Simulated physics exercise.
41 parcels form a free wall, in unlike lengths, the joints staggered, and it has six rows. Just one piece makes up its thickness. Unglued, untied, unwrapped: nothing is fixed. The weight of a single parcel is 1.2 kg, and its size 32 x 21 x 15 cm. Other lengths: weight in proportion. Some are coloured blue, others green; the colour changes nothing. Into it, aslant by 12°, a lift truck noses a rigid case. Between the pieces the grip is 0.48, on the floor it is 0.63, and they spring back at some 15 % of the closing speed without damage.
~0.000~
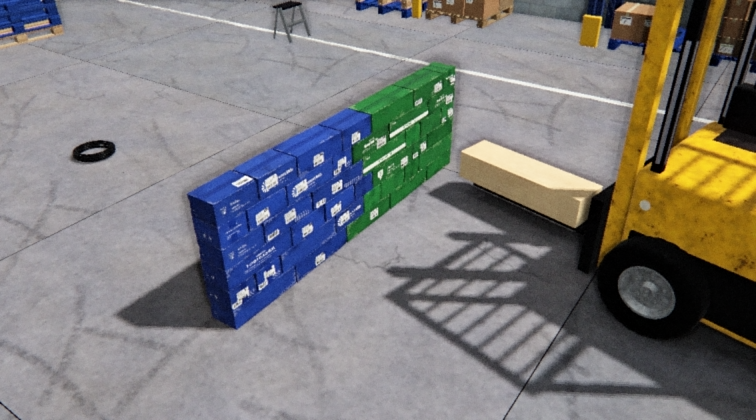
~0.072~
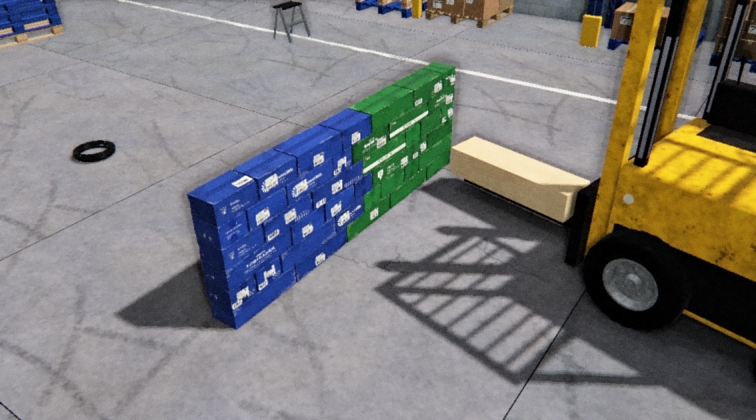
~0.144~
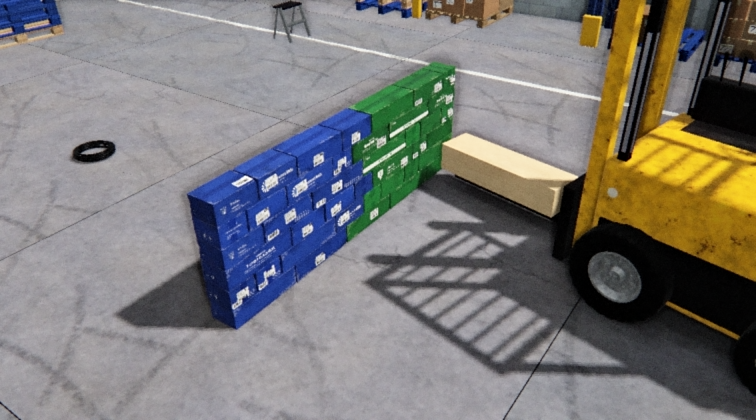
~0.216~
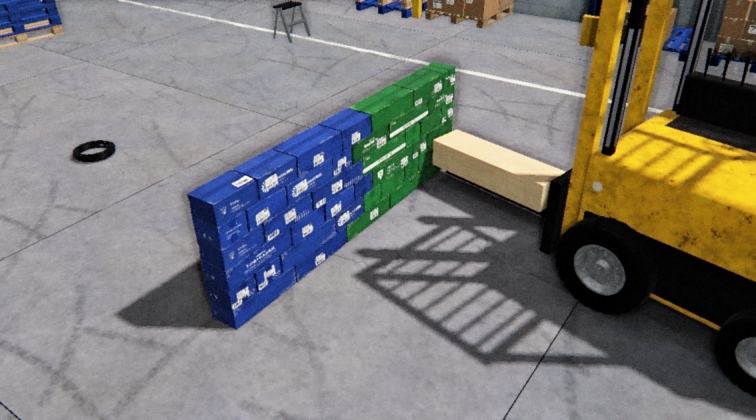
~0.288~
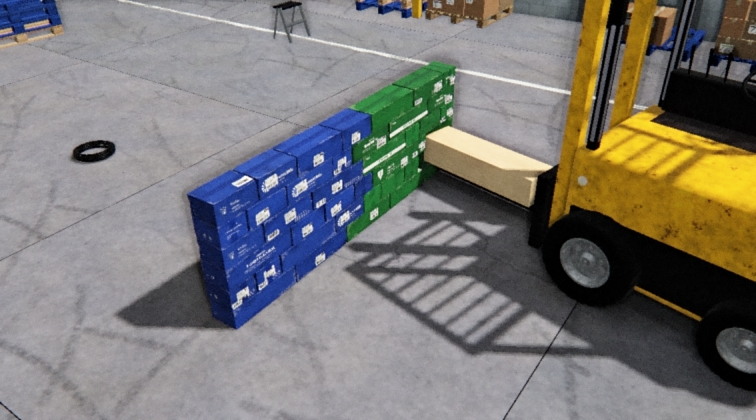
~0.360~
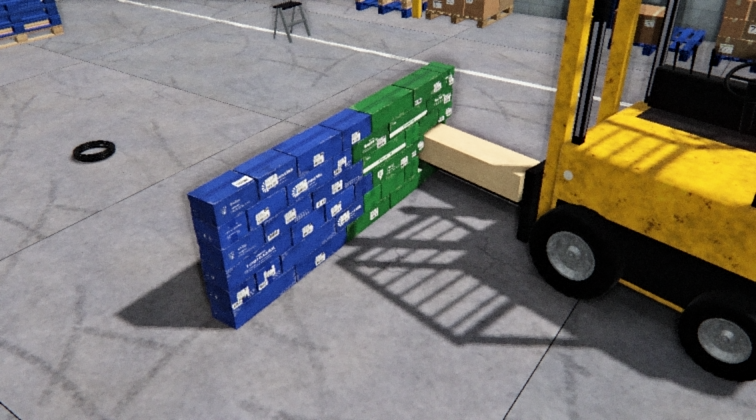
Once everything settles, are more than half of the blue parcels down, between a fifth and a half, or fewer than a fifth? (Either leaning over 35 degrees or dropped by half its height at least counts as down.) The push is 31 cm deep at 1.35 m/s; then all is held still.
Fewer than a fifth are down.
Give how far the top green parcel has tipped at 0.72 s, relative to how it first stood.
About 5°.
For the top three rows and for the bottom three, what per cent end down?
20 % and 10 %.
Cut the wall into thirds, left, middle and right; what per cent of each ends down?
Going left to right, I get 0, 0 and 50 percent.
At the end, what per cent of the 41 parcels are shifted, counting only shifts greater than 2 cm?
Moved: 25 per cent.
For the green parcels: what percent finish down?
By colour: Green 30 per cent.
By 0.46 s, none of the 21 blue parcels down (0 of 41 in all colours); top blue parcel unmoved; top green parcel moved 29 mm.
By 0.72 s, none of the 21 blue parcels down (2 of 41 in all colours); top blue parcel unmoved; top green parcel tilted 3°.
By 1.12 s, none of the 21 blue parcels down (5 of 41 in all colours); top blue parcel unmoved; top green parcel tilted 27°.
By 2.28 s, none of the 21 blue parcels down (6 of 41 in all colours); top blue parcel unmoved; top green parcel tilted 40°, 7 cm lower.
When it is over (3.3 s), none of the 21 blue parcels down (6 of 41 in all colours); top blue parcel unmoved; top green parcel tilted 40°, 7 cm lower. That is 0 per cent. In pixels of the last frame, middles, top blue parcel near (308, 150), top green parcel near (414, 89).
